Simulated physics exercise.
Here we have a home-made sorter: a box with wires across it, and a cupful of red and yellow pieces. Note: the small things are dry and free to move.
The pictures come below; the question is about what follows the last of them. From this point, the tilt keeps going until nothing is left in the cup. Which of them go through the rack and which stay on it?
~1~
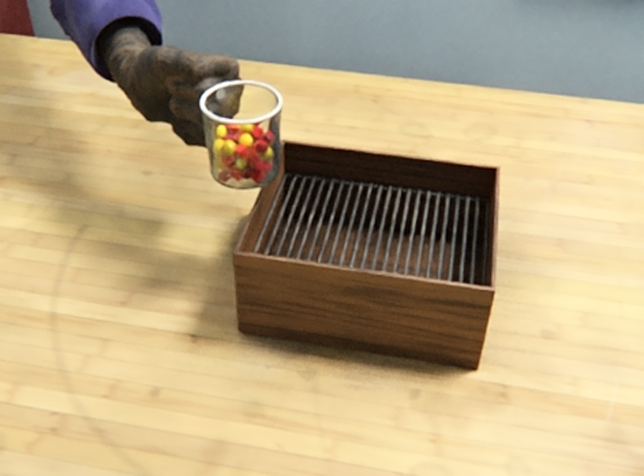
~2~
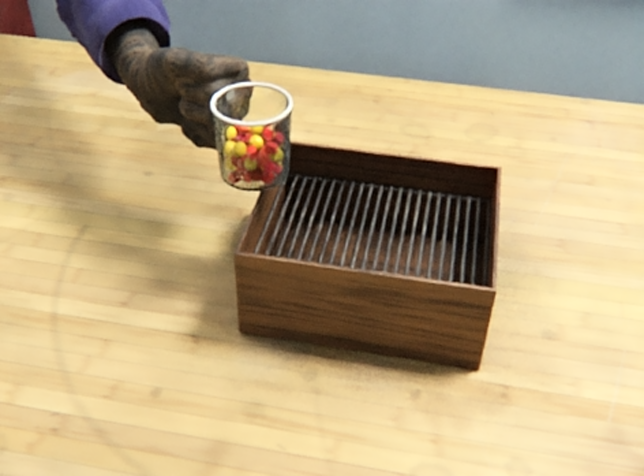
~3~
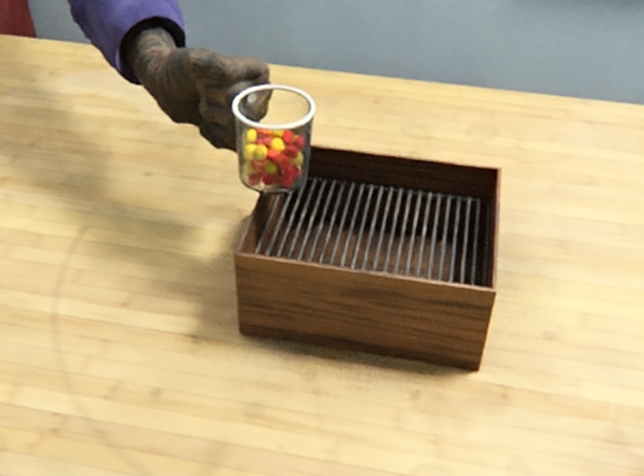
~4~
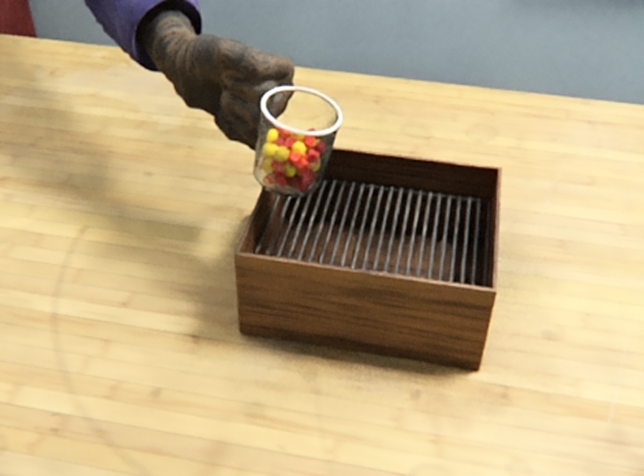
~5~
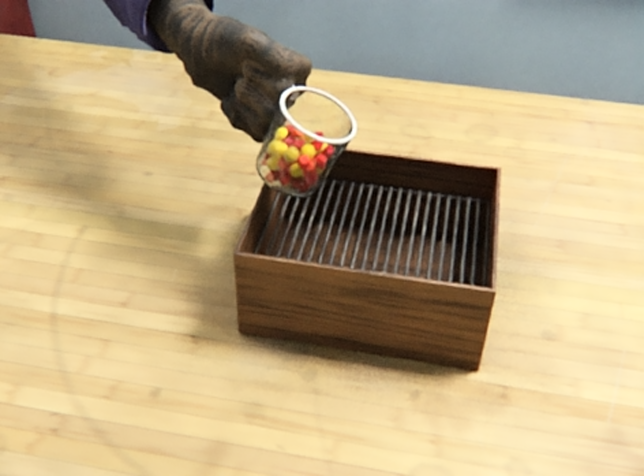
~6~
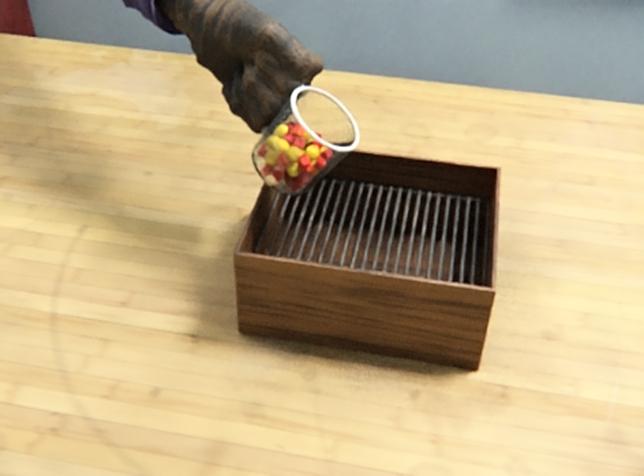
In the end the red bits stay on it, the yellow bits stay on it.
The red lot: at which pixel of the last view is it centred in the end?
Roughly (353, 237), in pixels.
Then, 0.37 s later than the last frame, red ones, every one in the cup; yellow ones, every one in the cup.
Then, 0.76 s later than the last frame, red ones, every one in the cup; yellow ones, almost all in the cup, about a tenth on or over the wires.
Then, 1.22 s later than the last frame, red ones, just a few in the cup, almost all on or over the wires; yellow ones, about a tenth in the cup, almost all on or over the wires.
When it is over, red ones, every one on the wires, not one under the rack; yellow ones, every one on the wires, not one under the rack.
